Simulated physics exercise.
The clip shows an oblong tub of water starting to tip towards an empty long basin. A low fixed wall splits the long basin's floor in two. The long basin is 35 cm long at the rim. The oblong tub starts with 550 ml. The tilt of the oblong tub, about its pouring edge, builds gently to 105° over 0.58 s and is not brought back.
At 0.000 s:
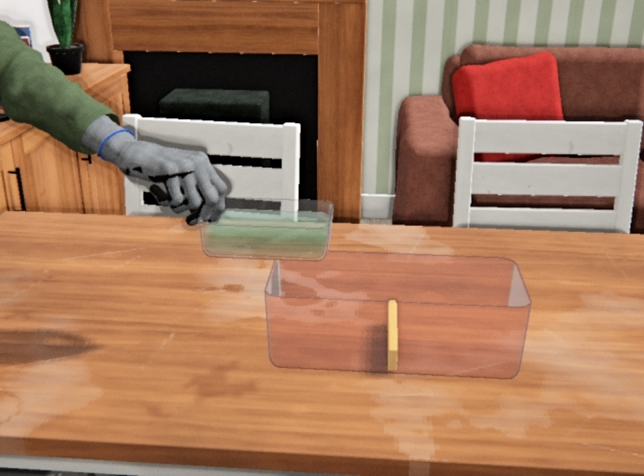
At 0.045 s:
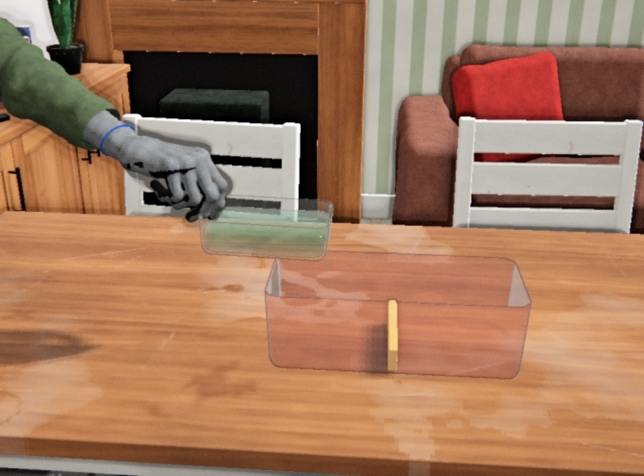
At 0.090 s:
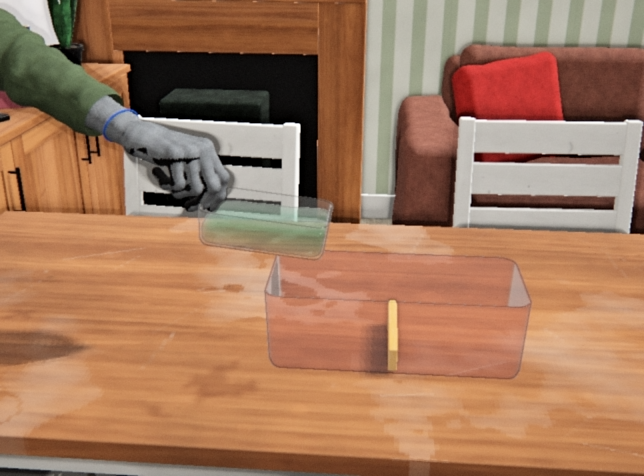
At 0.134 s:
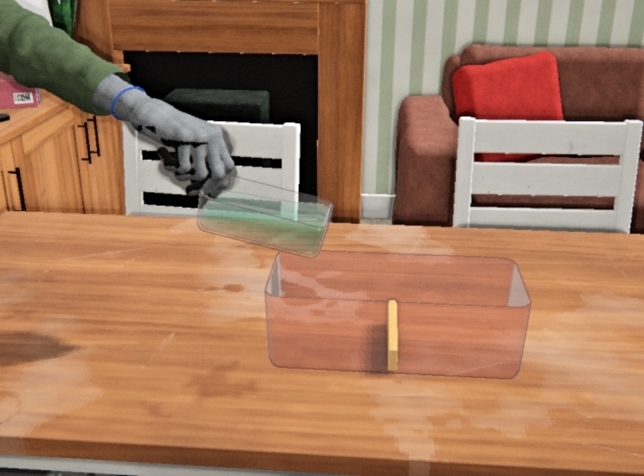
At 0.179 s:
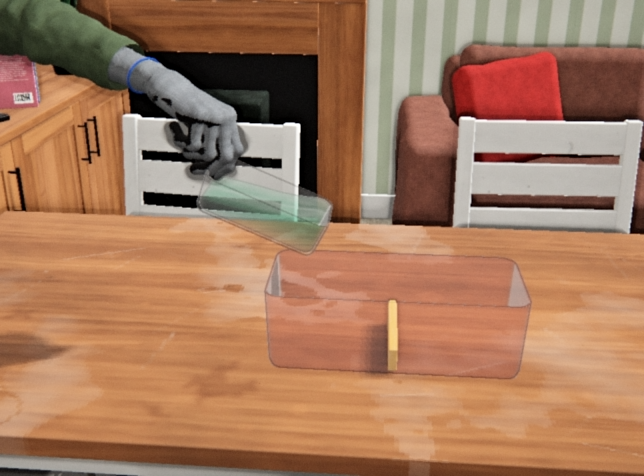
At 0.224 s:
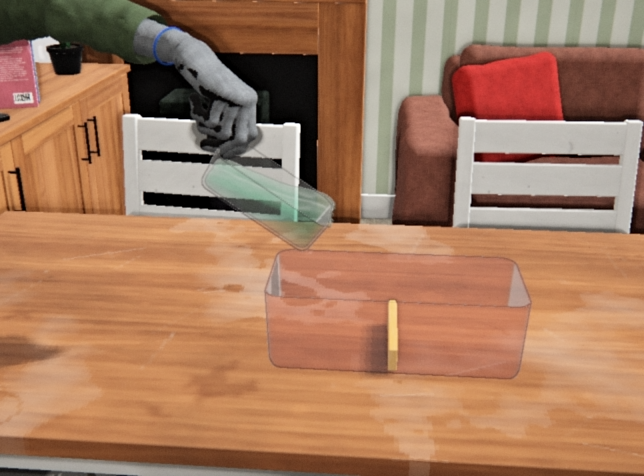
On a wooden table, a gloved hand gradually tilts a clear oblong tub rightward above a long basin.
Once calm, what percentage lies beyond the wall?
Roughly 59 per cent is past the wall.
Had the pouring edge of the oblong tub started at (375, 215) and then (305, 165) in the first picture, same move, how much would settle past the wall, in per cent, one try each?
First 70, then 50 per cent.
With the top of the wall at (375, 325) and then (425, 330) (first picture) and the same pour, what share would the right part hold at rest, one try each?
In turn about 65 and 35 per cent.
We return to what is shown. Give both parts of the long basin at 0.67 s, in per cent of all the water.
Some 16 per cent left and 74 right.
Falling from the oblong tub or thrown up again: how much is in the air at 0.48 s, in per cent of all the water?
Some 62 per cent.
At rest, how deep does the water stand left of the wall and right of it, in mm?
Some 8 mm on the left and 14 mm on the right.
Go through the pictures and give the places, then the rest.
It leans 0°; its right rim is at (330, 216); the water meets the walls at (209, 220) and (329, 224); the long basin's rim runs from (272, 272) to (523, 283); the wall's top is at (393, 325), in the first picture.
It leans 2°; its right rim is at (330, 216); the water meets the walls at (209, 217) and (329, 223), in the second picture.
It leans 6°; its right rim is at (330, 216); the water meets the walls at (208, 211) and (328, 220), in the third picture.
It leans 13°; its right rim is at (330, 216); the water meets the walls at (207, 200) and (328, 215), in the fourth picture.
It leans 23°; its right rim is at (330, 216); the water meets the walls at (207, 185) and (325, 209), in the fifth picture.
It leans 34°; its right rim is at (329, 216); the water meets the walls at (211, 167) and (316, 200); 4 per cent is over the edge, in the sixth picture.
By 0.48 s the tilt is 98° and 12 per cent is still to pour, 11 is left of the wall and 15 right of it.
By 0.67 s the tilt is 105° and 1 per cent is still to pour, 15 is left of the wall and 74 right of it.
By 0.87 s the tilt is 105° and 0 per cent is still to pour, 27 is left of the wall and 54 right of it.
By 1.08 s the tilt is 105° and 0 per cent is still to pour, 34 is left of the wall and 58 right of it.
At rest 34 per cent lies left of the wall, 59 right of it and 7 outside.
